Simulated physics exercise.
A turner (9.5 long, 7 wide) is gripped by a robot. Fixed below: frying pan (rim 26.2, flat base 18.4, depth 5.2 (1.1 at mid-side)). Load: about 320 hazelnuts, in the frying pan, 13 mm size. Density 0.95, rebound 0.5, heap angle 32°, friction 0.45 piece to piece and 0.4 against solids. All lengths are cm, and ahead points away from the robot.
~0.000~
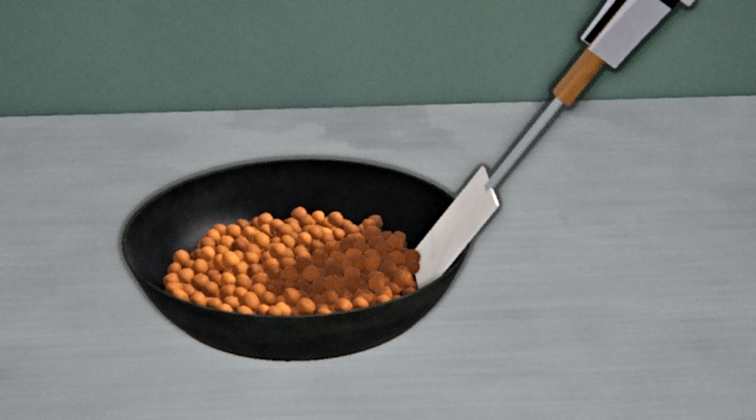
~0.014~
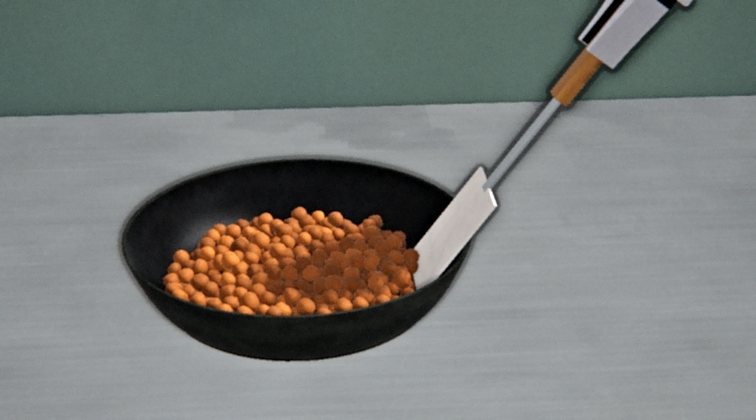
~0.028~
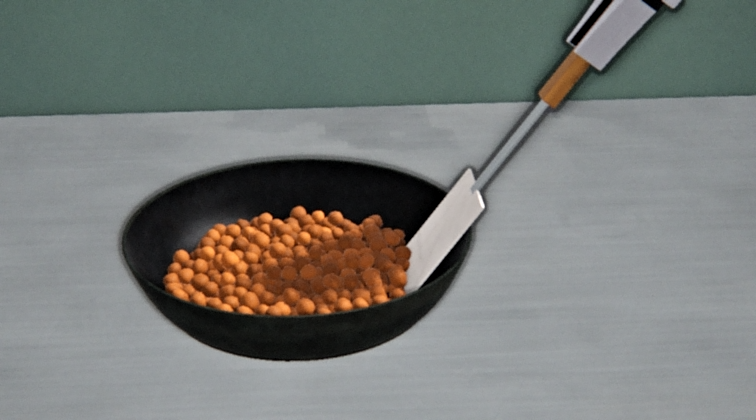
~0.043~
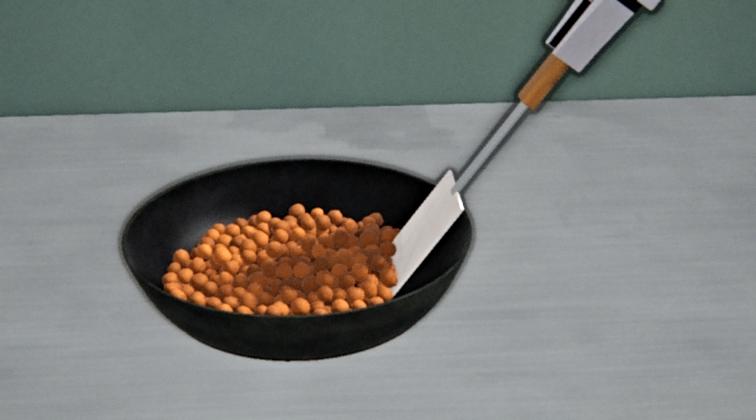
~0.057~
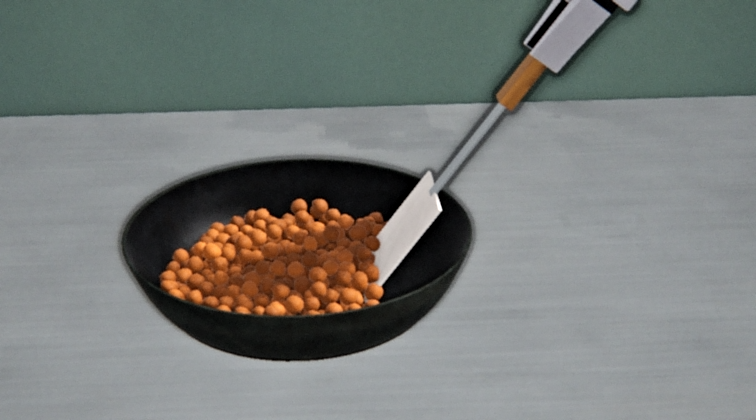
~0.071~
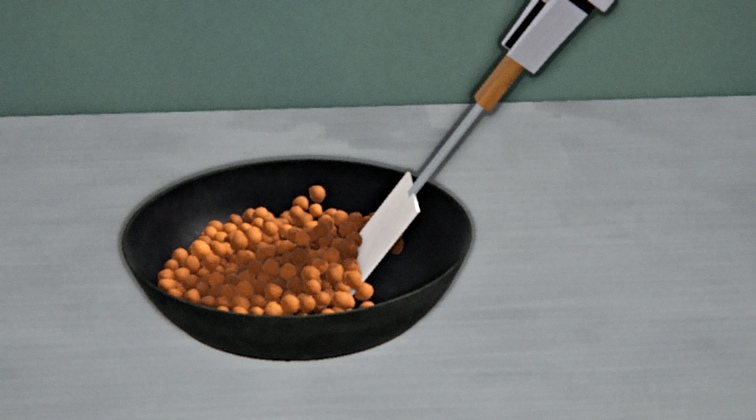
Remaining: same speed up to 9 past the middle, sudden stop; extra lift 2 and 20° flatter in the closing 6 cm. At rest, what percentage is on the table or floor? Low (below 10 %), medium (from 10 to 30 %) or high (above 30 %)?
Answer: Medium; from 10 to 30 % of the hazelnuts finish on the table or floor.
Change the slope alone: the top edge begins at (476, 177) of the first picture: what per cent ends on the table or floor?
Some 15 per cent.
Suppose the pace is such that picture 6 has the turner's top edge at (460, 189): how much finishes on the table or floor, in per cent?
About 0 per cent.
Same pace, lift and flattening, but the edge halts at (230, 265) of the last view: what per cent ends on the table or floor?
Some 5 per cent.
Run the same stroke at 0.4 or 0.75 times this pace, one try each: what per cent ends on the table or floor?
About 0 and 5 per cent.
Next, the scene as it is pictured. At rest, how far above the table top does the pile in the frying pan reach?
Some 4.5 cm.
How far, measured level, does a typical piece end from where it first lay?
About 4 cm.
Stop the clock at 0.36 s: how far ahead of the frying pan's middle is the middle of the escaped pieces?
About 16 cm.
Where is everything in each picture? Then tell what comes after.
In the first frame, turner top edge at (490, 185), sloping 54°; upper third of the load around (302, 262), from x 170 to 415, top at y 215; 319 in the frying pan.
In the second frame, turner top edge at (488, 186), sloping 54°; upper third of the load around (303, 262), from x 170 to 410, top at y 215.
In the third frame, turner top edge at (476, 187), sloping 54°; upper third of the load around (307, 261), from x 170 to 410, top at y 215.
In the fourth frame, turner top edge at (456, 189), sloping 54°; upper third of the load around (308, 260), from x 170 to 410, top at y 215.
In the fifth frame, turner top edge at (435, 190), sloping 54°; upper third of the load around (310, 259), from x 170 to 405, top at y 205.
In the sixth frame, turner top edge at (413, 191), sloping 54°; upper third of the load around (303, 257), from x 165 to 405, top at y 195; 319 in the frying pan.
After 0.11 s, sloping 54°, highest piece 7 above the table; 319 in the frying pan.
After 0.14 s, sloping 48°, highest piece 7 above the table; 319 in the frying pan.
After 0.36 s, sloping 34°, highest piece 13 above the table; 265 in the frying pan, 23 on the table or floor, 31 on the blade or in flight.
After 1.41 s, sloping 34°, highest piece 5 above the table; 265 in the frying pan, 54 on the table or floor.
At rest, 265 in the frying pan, 54 on the table or floor. That is 17 % on the table or floor.
